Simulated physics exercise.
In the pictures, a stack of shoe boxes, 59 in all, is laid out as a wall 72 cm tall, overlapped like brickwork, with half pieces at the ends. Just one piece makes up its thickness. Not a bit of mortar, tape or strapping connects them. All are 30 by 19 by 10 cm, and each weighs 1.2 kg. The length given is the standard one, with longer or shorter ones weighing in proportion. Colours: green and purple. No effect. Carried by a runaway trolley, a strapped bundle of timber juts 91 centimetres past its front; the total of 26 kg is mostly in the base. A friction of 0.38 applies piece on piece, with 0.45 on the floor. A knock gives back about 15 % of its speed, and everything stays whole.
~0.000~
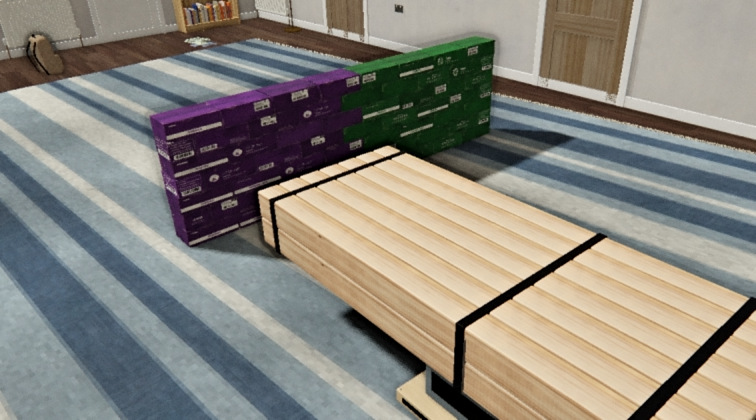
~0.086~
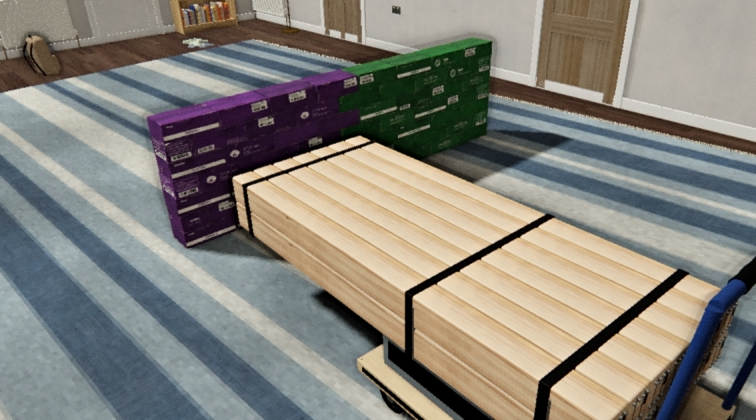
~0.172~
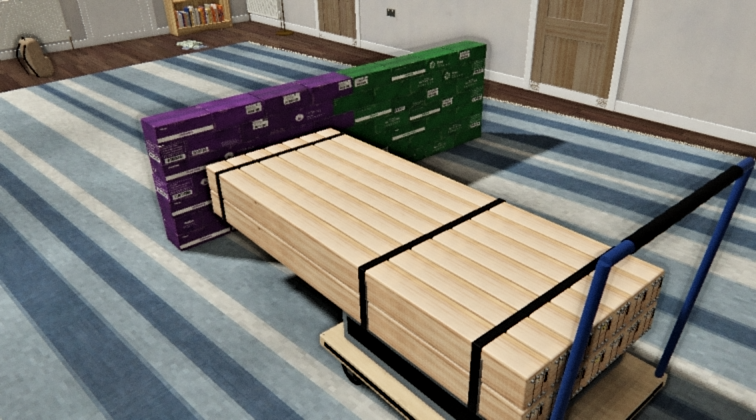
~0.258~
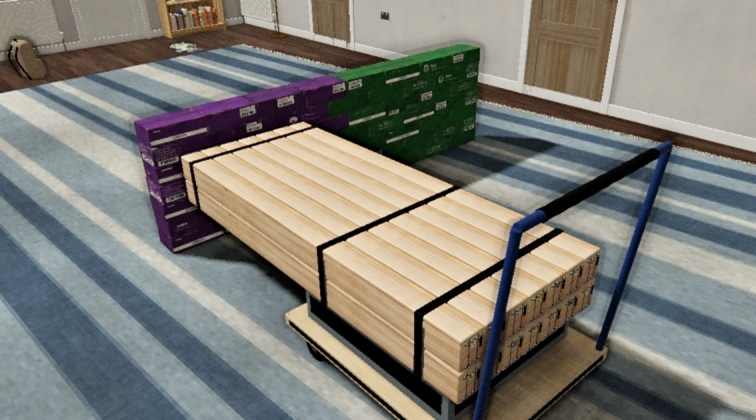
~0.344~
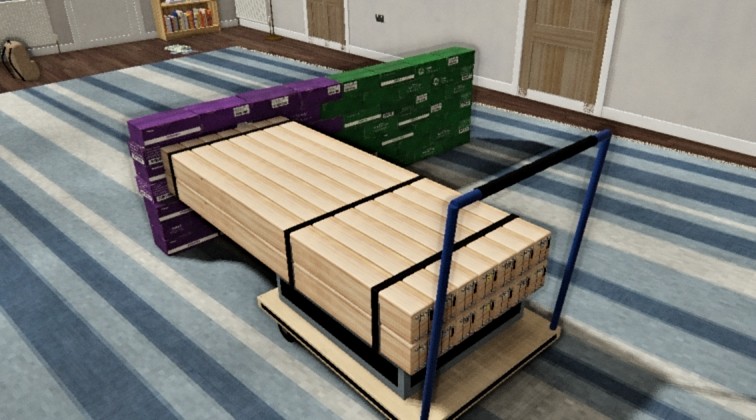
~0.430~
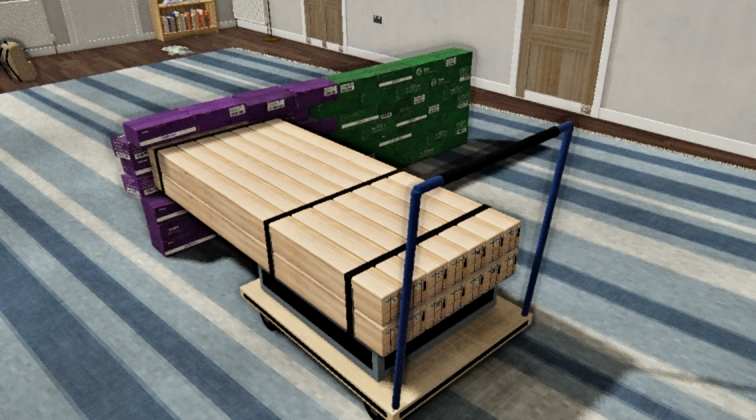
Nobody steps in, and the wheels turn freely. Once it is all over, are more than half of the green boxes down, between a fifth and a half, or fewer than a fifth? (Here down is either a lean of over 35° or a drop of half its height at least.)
I think the part going down will be a small part below a fifth.
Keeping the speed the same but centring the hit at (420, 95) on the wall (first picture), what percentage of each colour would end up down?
Then green ends 50 per cent down and purple 10 per cent.
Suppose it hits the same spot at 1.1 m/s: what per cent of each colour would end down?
Green 10%, purple 60%.
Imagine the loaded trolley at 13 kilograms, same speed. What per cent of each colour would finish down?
Colour by colour that makes green 10, purple 50 percent.
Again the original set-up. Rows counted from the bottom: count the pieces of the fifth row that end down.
Count down in that row: 4.
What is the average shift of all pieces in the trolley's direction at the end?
About 25 cm on average.
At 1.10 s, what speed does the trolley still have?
Speed: Close to 0.9 m/s.
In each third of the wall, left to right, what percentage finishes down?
50 / 40 / 0 %, left to right.
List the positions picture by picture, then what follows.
In the first frame (places mark the middle of the side facing us; the camera pans a little), load (266, 212) 75 cm short of the wall; top green box (481, 51); top purple box (194, 127); nothing disturbed.
Load (240, 197) 54 cm short of the wall; top green box (479, 52), in the second frame.
Load (213, 184) 34 cm short of the wall; top green box (473, 55), in the third frame.
Load (188, 174) 13 cm short of the wall; top green box (467, 58), in the fourth frame.
Load (167, 165) 43 mm into the wall's line; top green box (461, 61); top purple box (173, 132) shifted 14 mm; 14 disturbed, none down, in the fifth frame.
Load (153, 160) 16 cm into the wall's line; top green box (459, 62); top purple box (168, 132) shifted 29 mm; steepest lean 8°, the box at (152, 184); 19 disturbed, none down, in the sixth frame.
After 0.54 s, load 31 cm past the wall's line, still rolling; none of the 31 green boxes down (7 of 59 in all colours); top green box unmoved; top purple box 18 mm lower.
After 0.76 s, load 56 cm past the wall's line, still rolling; none of the 31 green boxes down (11 of 59 in all colours); top green box unmoved; top purple box 18 mm lower.
After 1.10 s, load 93 cm past the wall's line, still rolling; 2 of the 31 green boxes down (16 of 59 in all colours); top green box unmoved; top purple box 18 mm lower.
After 1.44 s, load 1.13 m past the wall's line, still rolling; 2 of the 31 green boxes down (16 of 59 in all colours); top green box unmoved; top purple box 18 mm lower.
At rest (2.6 s), load 1.18 m past the wall's line, stopped; 2 of the 31 green boxes down (16 of 59 in all colours); top green box unmoved; top purple box 18 mm lower. That is 6 per cent. As the last picture would show them, middles, top green box near (449, 59), top purple box near (84, 99).
